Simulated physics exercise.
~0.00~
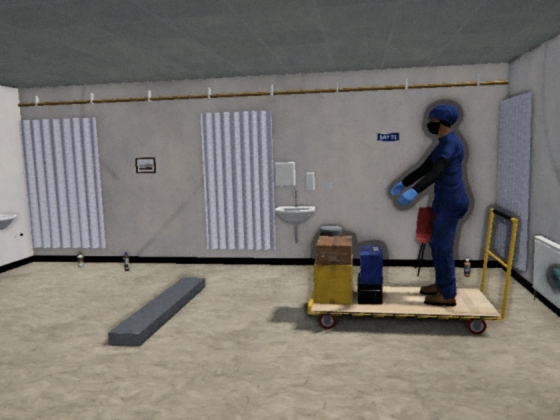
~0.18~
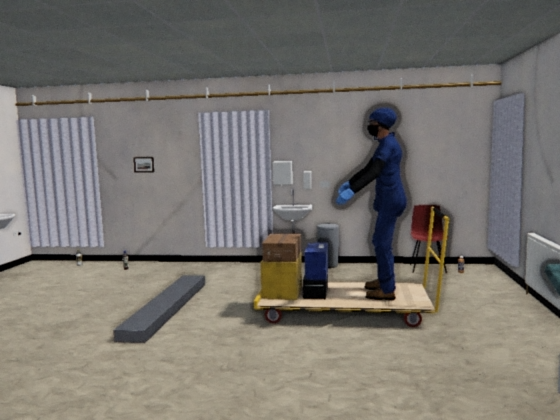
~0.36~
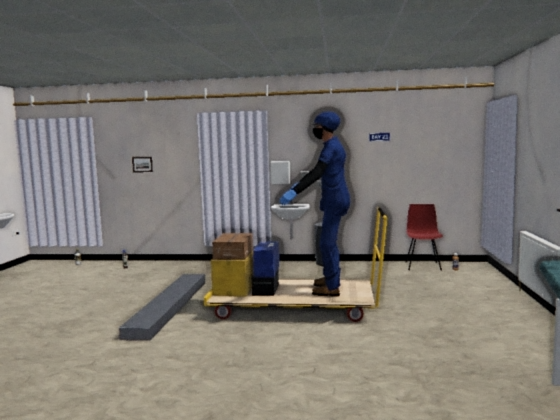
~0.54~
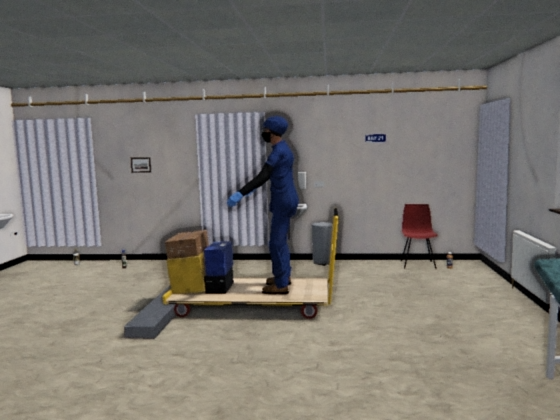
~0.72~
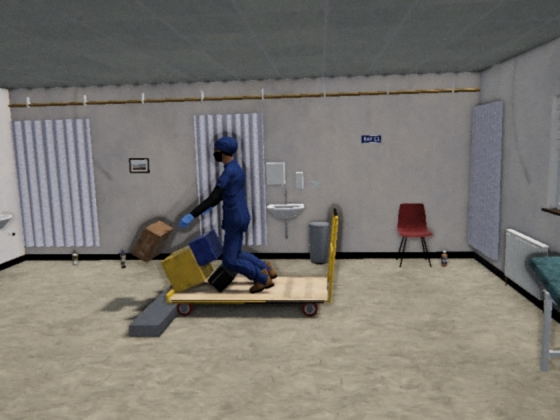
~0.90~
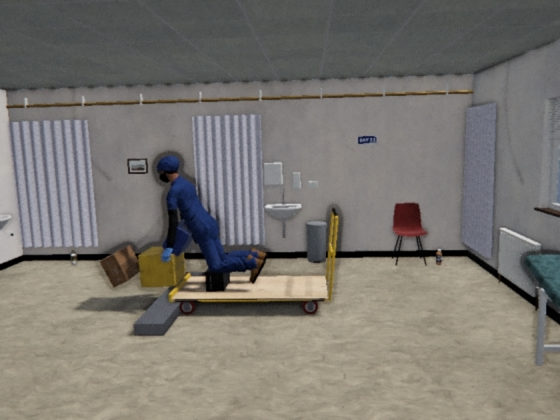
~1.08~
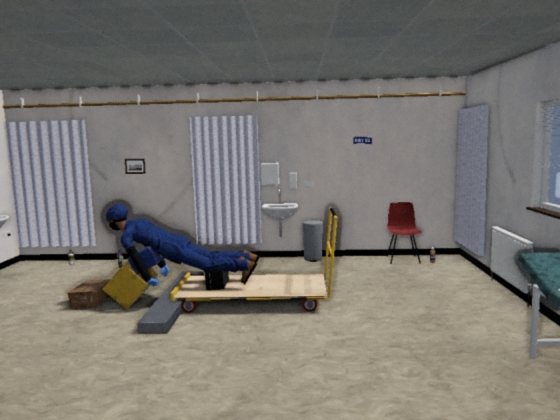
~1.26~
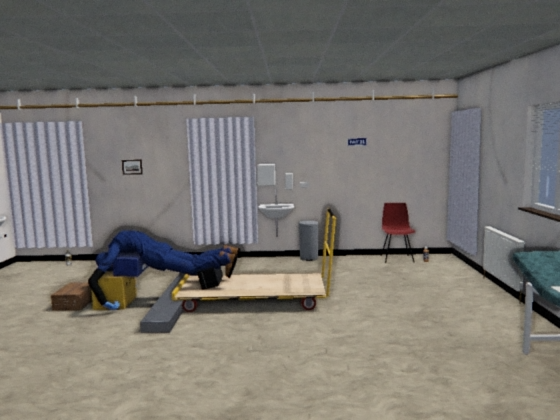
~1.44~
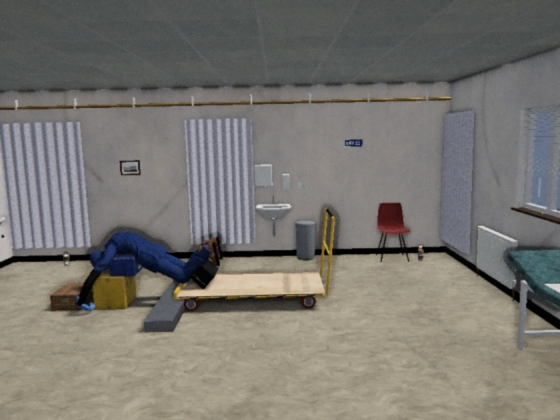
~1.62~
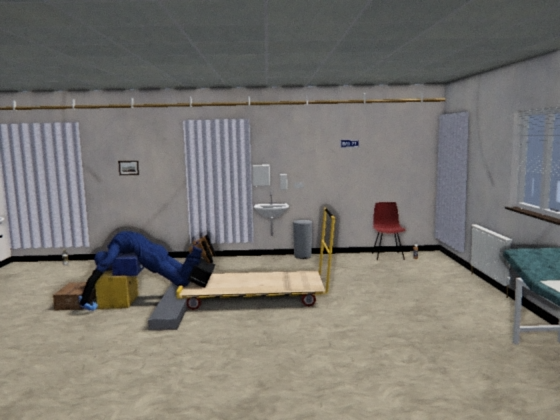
In a bare room with a sink, a red chair and a bed at the right, a masked figure in blue stands on a flat trolley behind a brown carton stacked on a yellow one, a blue carton and a black toolbox. The trolley rolls left and stops against a low grey kerb. The cartons tip and slide over the front edge as the figure pitches forward after them. The brown and yellow cartons turn over and land beyond the kerb. The figure ends face down, draped over the blue and yellow cartons, while the tilted toolbox stays near the deck's front edge by the legs.
